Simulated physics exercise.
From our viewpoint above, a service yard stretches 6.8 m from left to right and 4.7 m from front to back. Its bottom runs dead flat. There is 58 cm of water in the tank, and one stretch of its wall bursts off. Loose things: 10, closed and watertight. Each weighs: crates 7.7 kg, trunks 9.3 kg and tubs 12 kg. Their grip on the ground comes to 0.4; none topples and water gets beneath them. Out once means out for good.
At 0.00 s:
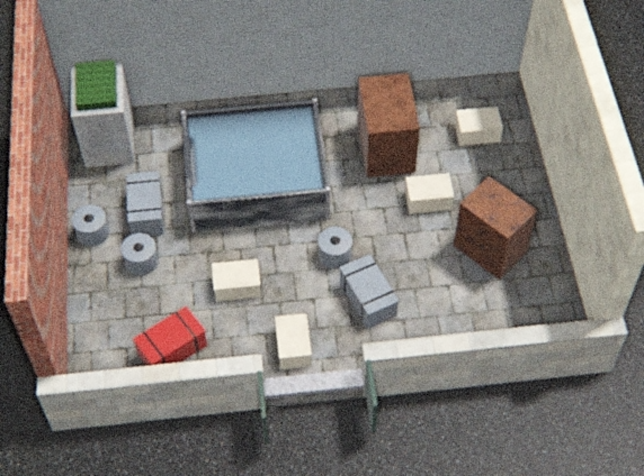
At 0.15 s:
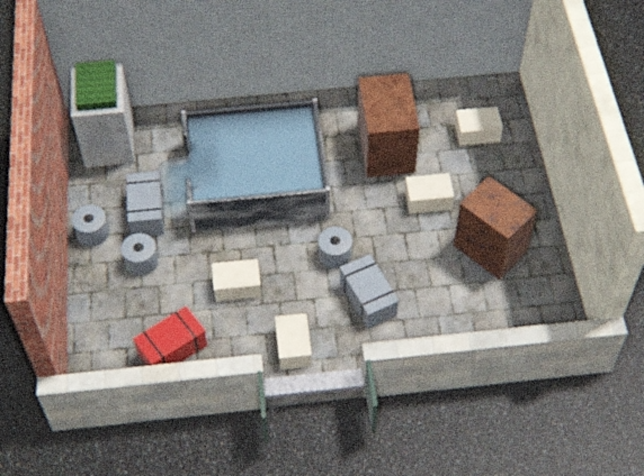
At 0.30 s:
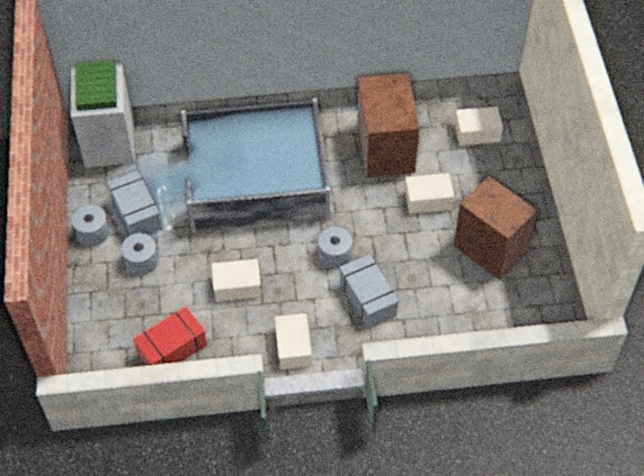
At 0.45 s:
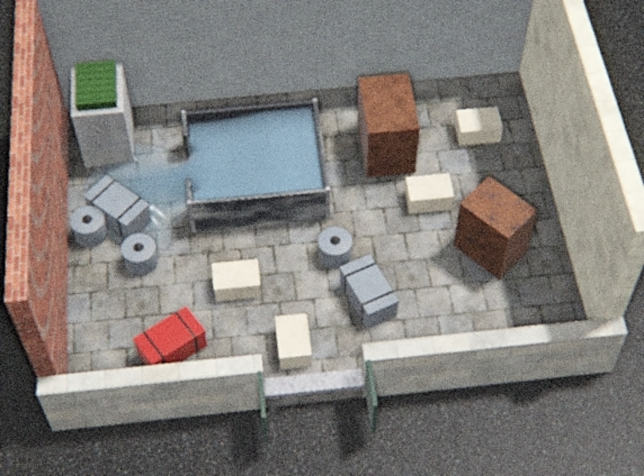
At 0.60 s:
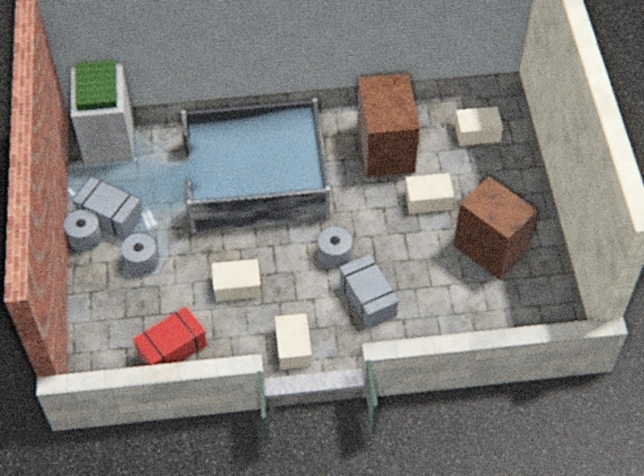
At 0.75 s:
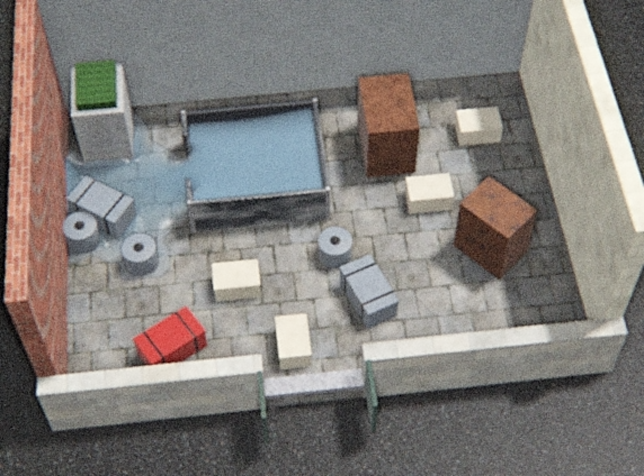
A walled yard held a tank of water whose left side opened, and water spread over the paving, turning a grey trunk and pushing it left, where a nearby grey tub shifted slightly.
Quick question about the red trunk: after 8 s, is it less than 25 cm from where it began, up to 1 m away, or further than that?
Chances are it goes a good distance.
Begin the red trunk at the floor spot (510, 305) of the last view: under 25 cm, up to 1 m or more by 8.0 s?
It goes a modest distance.
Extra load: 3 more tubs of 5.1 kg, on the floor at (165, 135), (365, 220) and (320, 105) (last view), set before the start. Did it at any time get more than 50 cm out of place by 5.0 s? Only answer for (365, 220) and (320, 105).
Taking them in order, they come out smaller and greater.
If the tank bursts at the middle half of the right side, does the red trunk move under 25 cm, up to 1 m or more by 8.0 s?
Outcome for the red trunk: It remains nearly still.
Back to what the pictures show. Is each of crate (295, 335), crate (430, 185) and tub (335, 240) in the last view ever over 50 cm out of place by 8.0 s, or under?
Item by item, they came out above the mark, below the mark and below the mark.
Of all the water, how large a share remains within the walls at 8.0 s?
Roughly 96 percent.
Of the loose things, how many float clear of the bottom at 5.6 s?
At that time, 2.
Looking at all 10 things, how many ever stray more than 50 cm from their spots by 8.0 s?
6.
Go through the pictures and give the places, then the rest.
The first picture shows the red trunk at (169, 335) rests on the ground; 2.6 m2 under water; 0 of 10 have shifted.
The second picture shows the red trunk at (169, 335), on the bottom; water covers 3.1 m2; 0 of 10 have shifted.
The third picture shows the red trunk at (169, 335), on the bottom; water covers 3.5 m2; 1 of 10 have shifted.
The fourth picture shows the red trunk at (169, 335), on the bottom; water covers 4.3 m2; 1 of 10 have shifted.
The fifth picture shows the red trunk at (169, 335) rests on the ground; 4.9 m2 under water; 2 of 10 have shifted.
The sixth picture shows the red trunk at (169, 335) rests on the ground; water covers 5.2 m2; 2 of 10 have shifted.
After 1.6 s the red trunk is near (169, 335), 0.0 m from its start, aground; 0 of 10 are out; 1 afloat.
After 3.6 s the red trunk is near (289, 311), 1.5 m from its start, aground; 0 of 10 are out; 2 afloat.
After 5.6 s the red trunk is near (374, 279), 2.7 m from its start, afloat; 0 of 10 are out; 2 afloat.
After 8.0 s the red trunk is near (446, 278), 3.6 m from its start, afloat; 0 of 10 are out; 4 afloat.
